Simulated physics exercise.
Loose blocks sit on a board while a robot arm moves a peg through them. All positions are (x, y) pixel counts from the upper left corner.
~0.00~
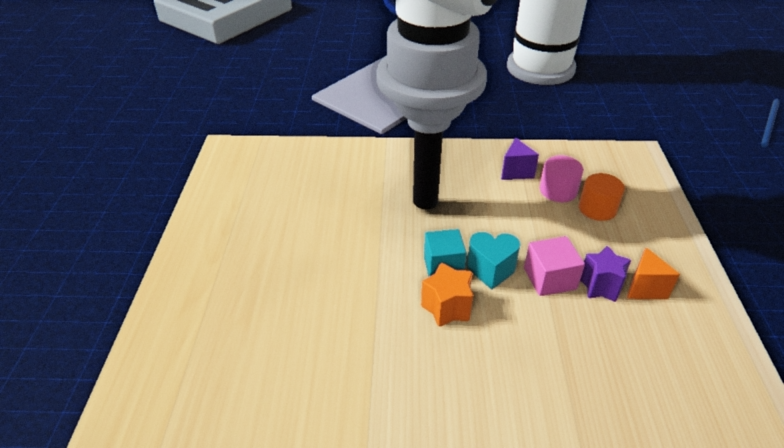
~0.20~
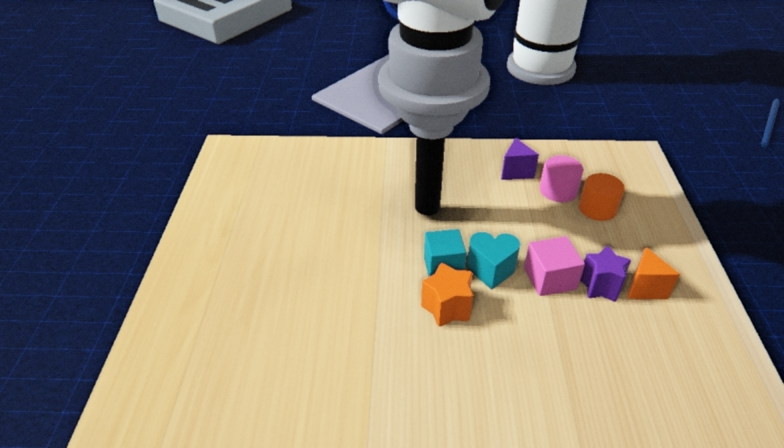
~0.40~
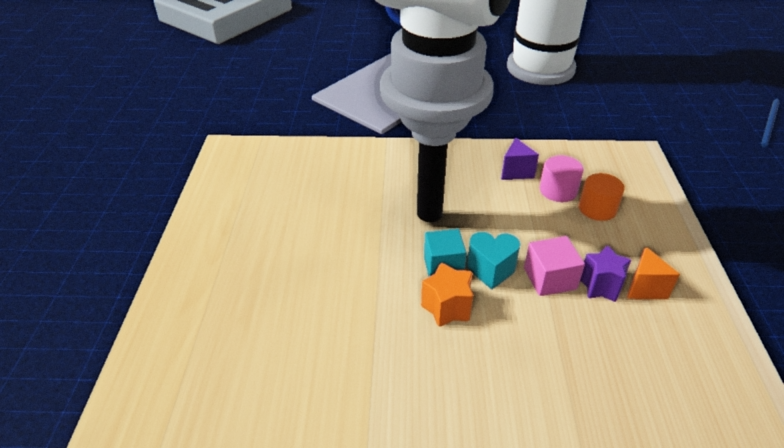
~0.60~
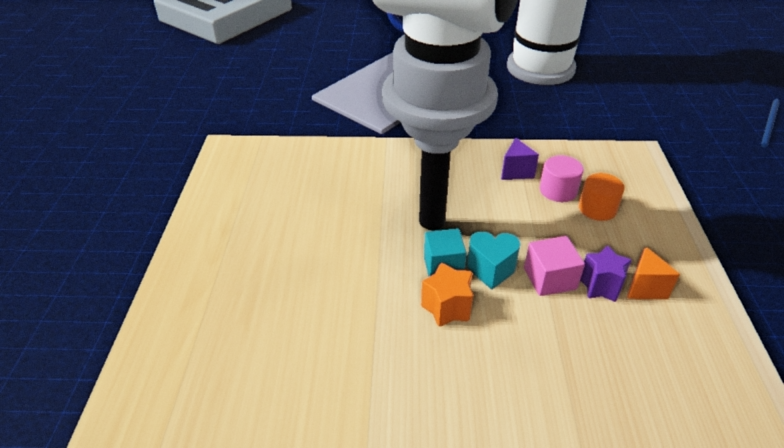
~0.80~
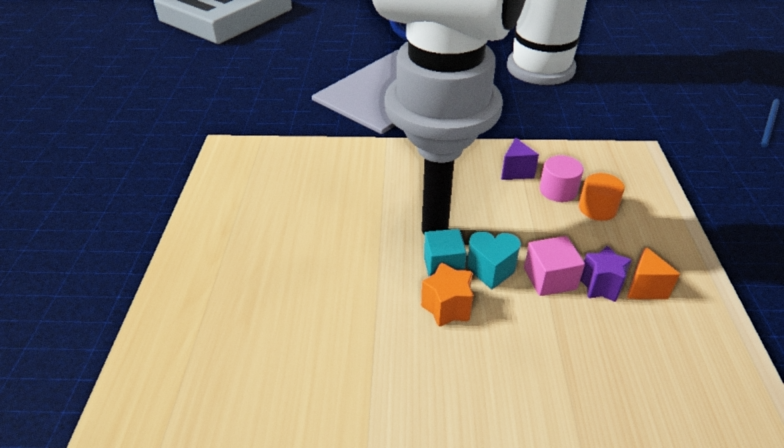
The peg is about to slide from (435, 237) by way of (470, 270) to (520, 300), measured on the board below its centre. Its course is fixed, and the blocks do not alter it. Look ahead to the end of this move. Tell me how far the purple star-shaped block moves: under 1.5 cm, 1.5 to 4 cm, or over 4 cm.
1.5-4 cm.
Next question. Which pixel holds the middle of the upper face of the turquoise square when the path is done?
Its top middle is near (457, 266).
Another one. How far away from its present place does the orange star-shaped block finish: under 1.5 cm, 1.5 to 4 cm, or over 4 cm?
Net shift: 1.5 to 4 cm.
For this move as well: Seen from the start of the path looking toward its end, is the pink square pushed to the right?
I believe not.
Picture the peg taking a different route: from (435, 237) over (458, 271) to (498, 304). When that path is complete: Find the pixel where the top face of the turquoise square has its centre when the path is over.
Put as a pixel place, it's (463, 286).
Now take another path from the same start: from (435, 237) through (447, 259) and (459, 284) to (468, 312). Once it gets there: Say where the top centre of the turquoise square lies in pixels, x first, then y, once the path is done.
I'd place it at (461, 314), taking the centre of its top.
What follows on the original path. One third of the way, peg (455, 254); turquoise square (451, 258), turned 30° clockwise; orange star-shaped block (449, 289).
Two thirds of the way, peg (487, 273); turquoise square (457, 266), turned 45° clockwise; orange star-shaped block (446, 297); turquoise heart block (531, 252), turned 45° anticlockwise; pink square (572, 251), turned 20° clockwise; purple star-shaped block (616, 262).
At the end, peg (522, 293); turquoise square (457, 266), turned 45° clockwise; orange star-shaped block (446, 297); turquoise heart block (561, 262), turned 75° anticlockwise; pink square (591, 246); purple star-shaped block (636, 259), turned 40° clockwise.
